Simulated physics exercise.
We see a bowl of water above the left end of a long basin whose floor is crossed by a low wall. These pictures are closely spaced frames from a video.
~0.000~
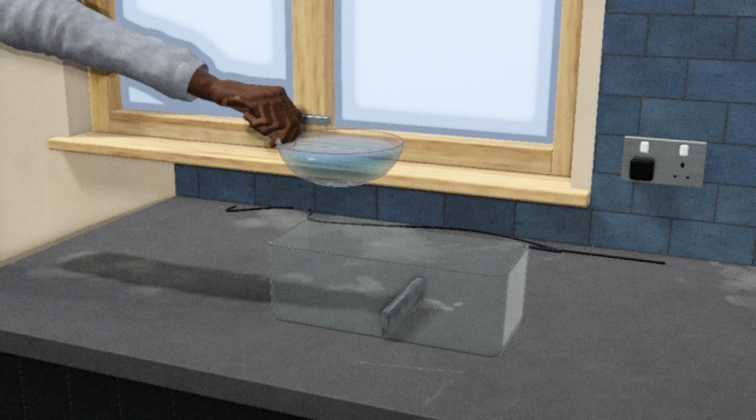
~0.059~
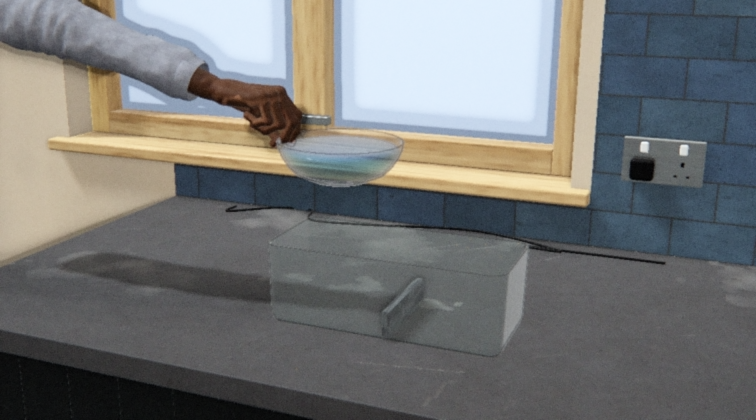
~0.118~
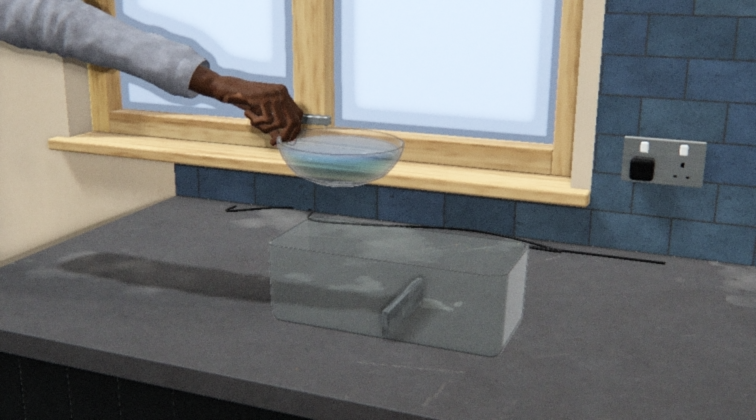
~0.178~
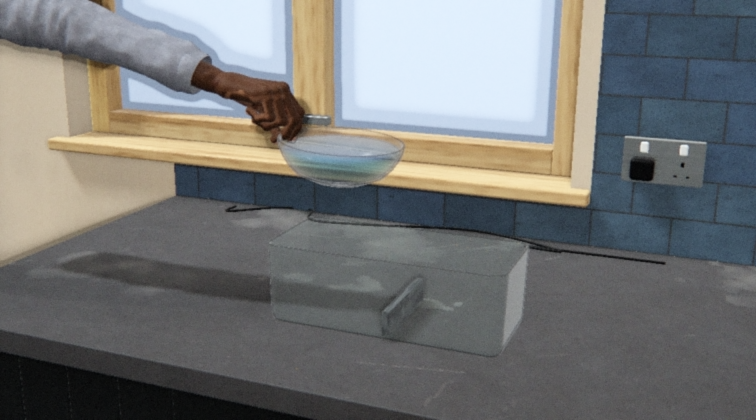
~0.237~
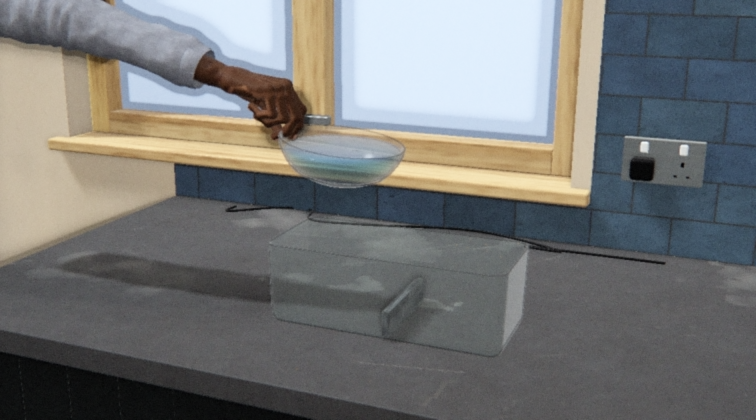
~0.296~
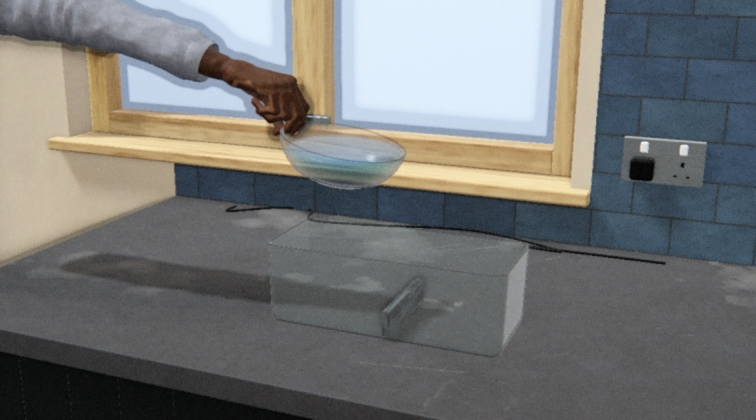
We see a hand holding a clear bowl of bluish water above a long, see-through basin with a low wall across its floor; the bowl stays level at first, then tilts slightly, its right rim dipping lower.
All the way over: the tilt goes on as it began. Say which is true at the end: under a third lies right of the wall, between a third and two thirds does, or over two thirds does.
Over two thirds lies right of the wall.
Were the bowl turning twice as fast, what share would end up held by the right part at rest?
Roughly 65 percent.
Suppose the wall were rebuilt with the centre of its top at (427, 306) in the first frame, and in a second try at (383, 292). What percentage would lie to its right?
Roughly 55 per cent first and roughly 90 per cent second.
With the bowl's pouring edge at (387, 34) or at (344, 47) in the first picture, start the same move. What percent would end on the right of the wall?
It comes out at around 80 percent and then around 50 percent.
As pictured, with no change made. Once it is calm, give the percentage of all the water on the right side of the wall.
I'd put it at around 80 %.
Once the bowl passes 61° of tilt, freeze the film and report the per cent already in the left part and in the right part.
Left part 0 %; right part 45 %.
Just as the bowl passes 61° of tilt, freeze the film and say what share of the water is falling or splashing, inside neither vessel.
Roughly 30 percent.
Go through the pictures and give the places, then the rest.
It leans 0°; its right rim is at (399, 147); the water meets the walls at (289, 142) and (398, 152); the long basin's rim runs from (289, 231) to (518, 261); the wall's top is at (404, 295), in the first frame.
It leans 0°; its right rim is at (399, 148); the water meets the walls at (289, 141) and (398, 152), in the second frame.
It leans 2°; its right rim is at (400, 149); the water meets the walls at (290, 141) and (398, 153), in the third frame.
It leans 4°; its right rim is at (400, 152); the water meets the walls at (290, 140) and (399, 155), in the fourth frame.
It leans 7°; its right rim is at (401, 155); the water meets the walls at (292, 140) and (400, 155), in the fifth frame.
It leans 11°; its right rim is at (401, 160); the water meets the walls at (294, 141) and (402, 155), in the sixth frame.
A moment on, the bowl is tipped part way and 24 per cent is still to pour, 1 is left of the wall and 44 right of it.
Next, the bowl is tipped on its side and 0 per cent is still to pour, 17 is left of the wall and 82 right of it.
Then the bowl is tipped right over and 0 per cent is still to pour, 19 is left of the wall and 81 right of it.
Later the bowl is tipped right over and 0 per cent is still to pour, 19 is left of the wall and 81 right of it.
In the end 19 per cent lies left of the wall, 81 right of it and 0 outside.
